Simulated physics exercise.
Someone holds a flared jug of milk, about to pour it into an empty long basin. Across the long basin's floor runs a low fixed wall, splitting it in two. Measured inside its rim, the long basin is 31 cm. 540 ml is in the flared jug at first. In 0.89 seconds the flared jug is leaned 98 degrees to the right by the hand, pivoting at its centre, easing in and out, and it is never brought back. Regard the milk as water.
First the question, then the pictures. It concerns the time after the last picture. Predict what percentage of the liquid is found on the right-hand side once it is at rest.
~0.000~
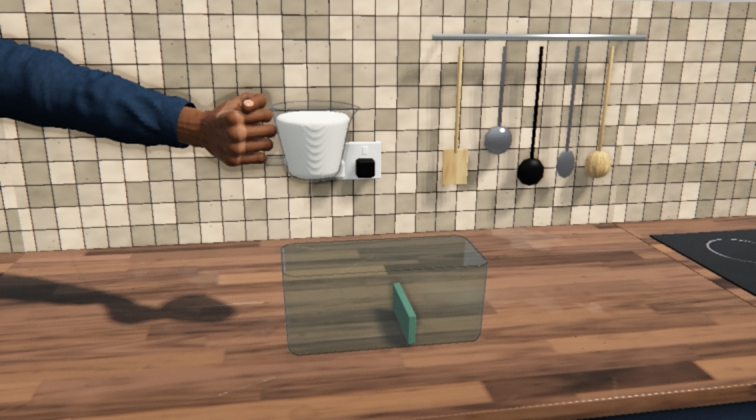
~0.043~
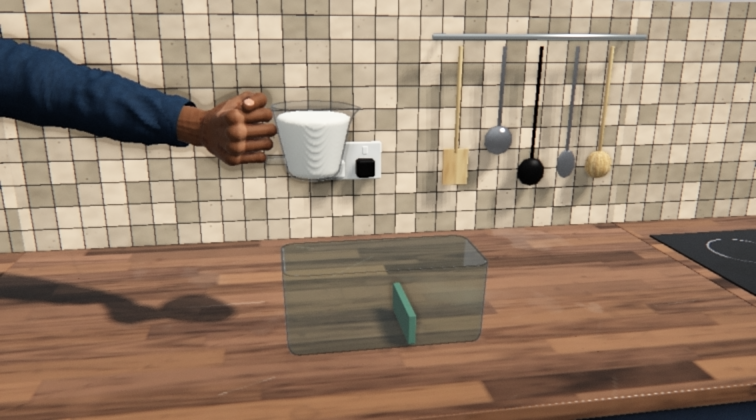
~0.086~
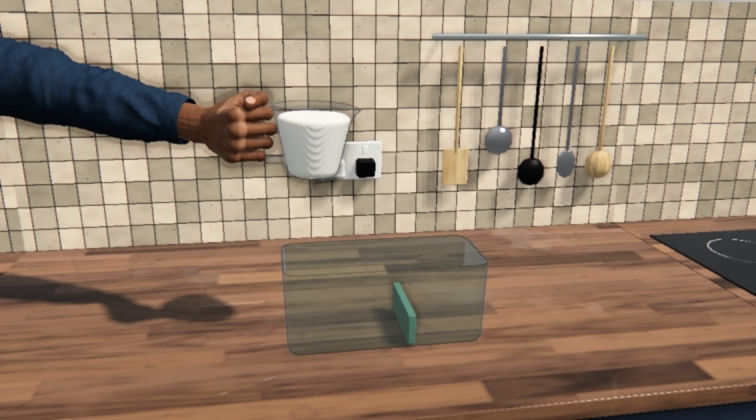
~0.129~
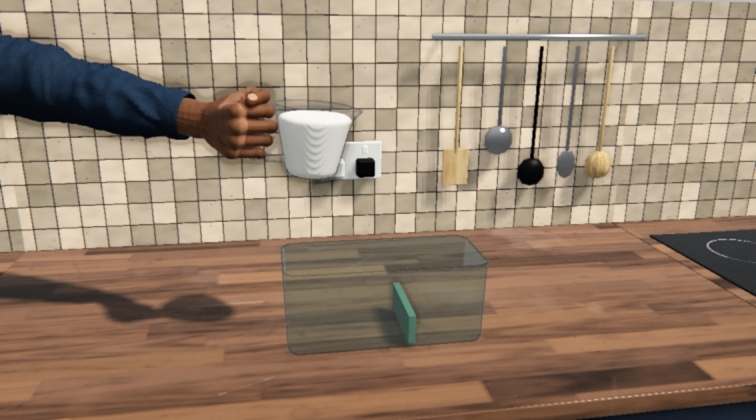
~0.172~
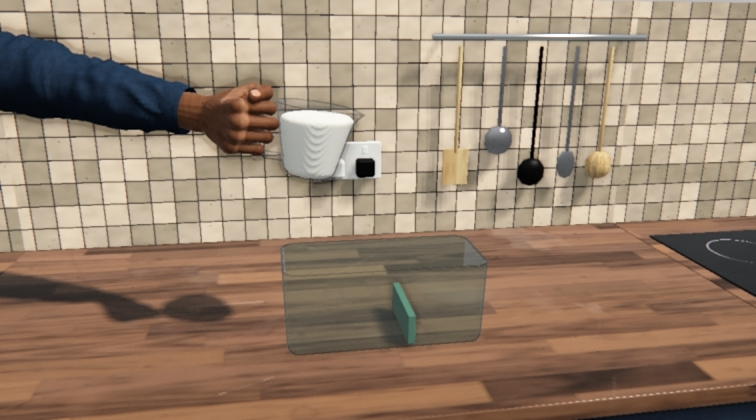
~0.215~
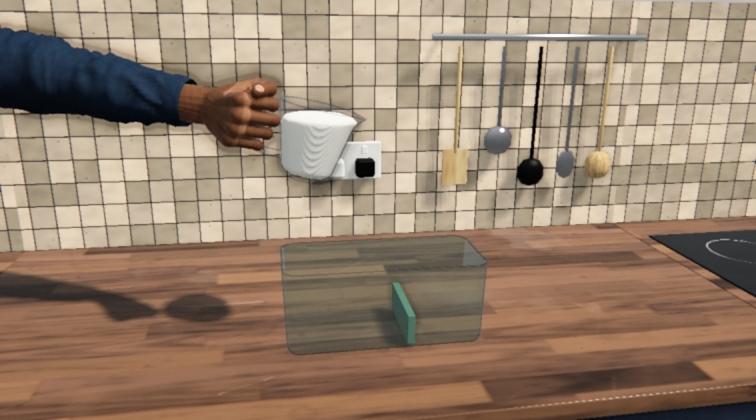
About 60 % is on the right.
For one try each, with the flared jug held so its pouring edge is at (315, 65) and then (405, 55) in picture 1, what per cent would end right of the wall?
5 per cent first, 60 per cent second.
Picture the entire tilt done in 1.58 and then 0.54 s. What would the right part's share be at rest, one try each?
In turn about 75 and 45 per cent.
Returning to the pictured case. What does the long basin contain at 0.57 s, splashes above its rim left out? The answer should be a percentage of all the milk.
Near 6 in a hundred.
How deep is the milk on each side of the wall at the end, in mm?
I'd expect close to 8 mm on the left and close to 24 mm on the right.
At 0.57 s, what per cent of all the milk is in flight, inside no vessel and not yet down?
It comes to roughly 28 per cent.
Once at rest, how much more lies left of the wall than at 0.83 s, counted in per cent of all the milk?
About 24 percent.
Then, 0.57 s in, the tilt is 70° and 65 per cent is still to pour, 1 is left of the wall and 5 right of it.
Then, 0.83 s in, the tilt is 97° and 13 per cent is still to pour, 14 is left of the wall and 49 right of it.
Then, 1.10 s in, the tilt is 98° and 0 per cent is still to pour, 37 is left of the wall and 60 right of it.
Then, 1.39 s in, the tilt is 98° and 0 per cent is still to pour, 38 is left of the wall and 60 right of it.
Finally, 38 per cent lies left of the wall, 60 right of it and 1 outside.
